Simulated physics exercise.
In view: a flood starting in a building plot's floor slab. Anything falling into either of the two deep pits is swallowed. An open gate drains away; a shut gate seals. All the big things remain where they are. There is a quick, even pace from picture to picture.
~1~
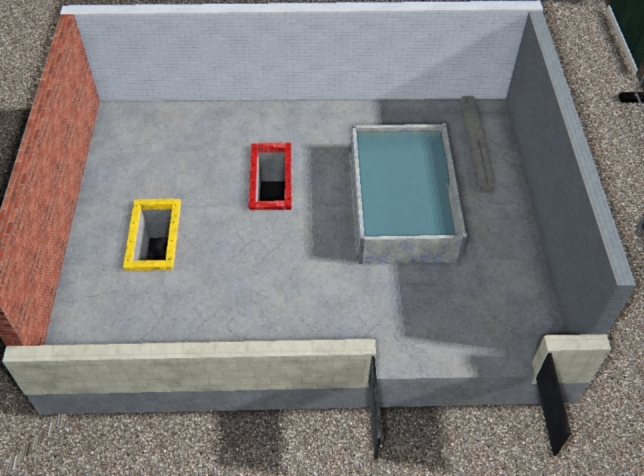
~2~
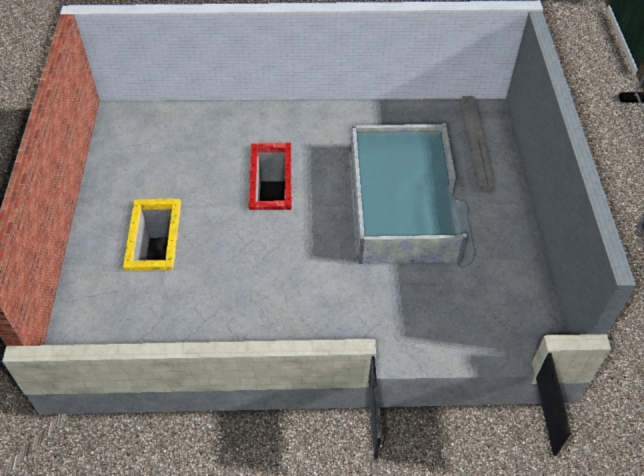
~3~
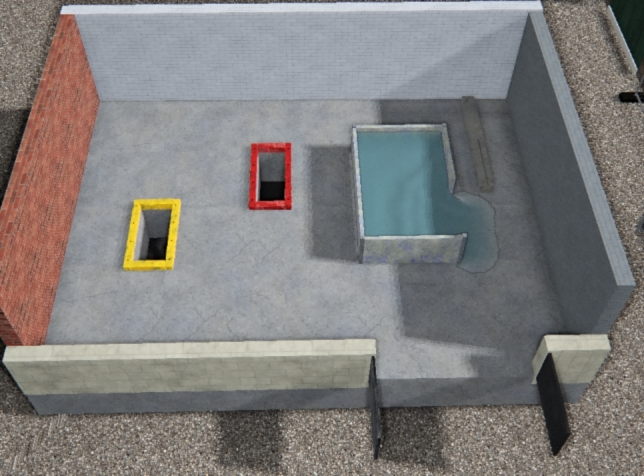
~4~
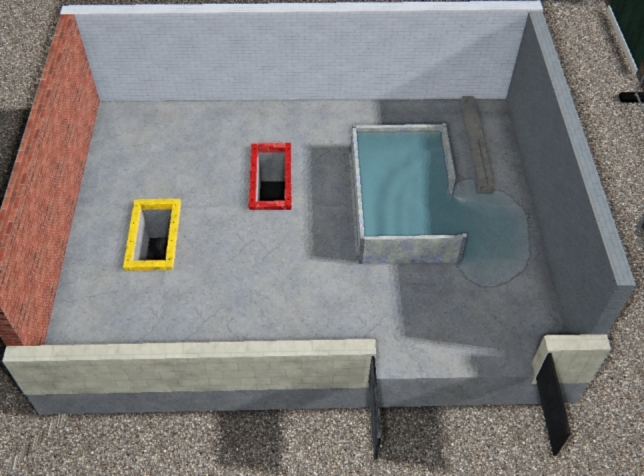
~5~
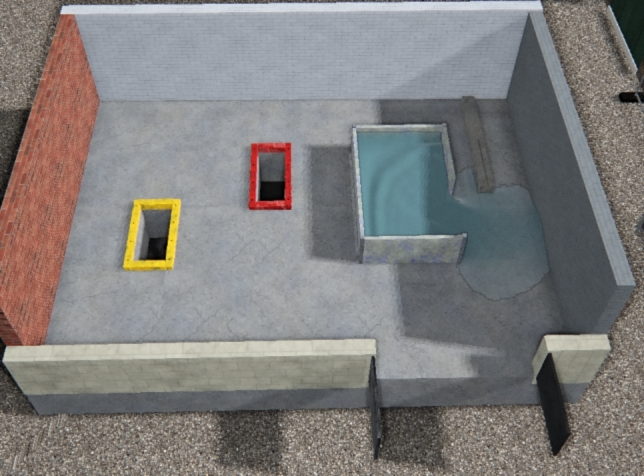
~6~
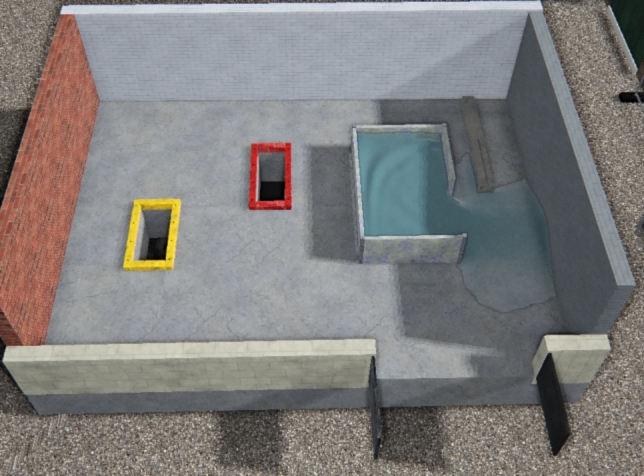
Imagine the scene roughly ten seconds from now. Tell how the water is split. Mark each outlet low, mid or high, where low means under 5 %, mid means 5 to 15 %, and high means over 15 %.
Marks - gate: High, red pit: Low, yellow pit: Low.
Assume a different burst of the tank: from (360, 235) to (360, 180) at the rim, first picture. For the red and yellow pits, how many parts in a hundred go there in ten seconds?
Red: 2 percent; yellow: 12 percent.
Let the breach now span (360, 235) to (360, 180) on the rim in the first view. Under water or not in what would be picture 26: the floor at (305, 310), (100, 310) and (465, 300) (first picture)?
Listed in order, they come out sitting in a pool, sitting in a pool and without a puddle.
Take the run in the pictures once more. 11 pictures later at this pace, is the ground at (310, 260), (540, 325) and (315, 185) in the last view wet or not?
Point by point: Unwetted; swamped; unwetted.
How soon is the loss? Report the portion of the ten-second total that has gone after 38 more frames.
By my reckoning, 60 %.
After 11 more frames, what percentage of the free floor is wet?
Around 15 in a hundred.
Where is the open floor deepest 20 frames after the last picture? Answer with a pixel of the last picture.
Deepest point: About (509, 114).
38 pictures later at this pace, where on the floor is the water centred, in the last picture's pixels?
It is around (441, 216).
A moment on, water covers 15 % of the floor; the gate 0 %, the red pit 0 %, the yellow pit 0 %.
Next, water covers 15 % of the floor; the gate 1 %, the red pit 0 %, the yellow pit 0 %.
Then, water covers 30 % of the floor; the gate 7 %, the red pit 0 %, the yellow pit 0 %.
Later, water covers 60 % of the floor; the gate 18 %, the red pit 0 %, the yellow pit 0 %.
In the end, water covers 80 % of the floor; the gate 29 %, the red pit 0 %, the yellow pit 0 %.
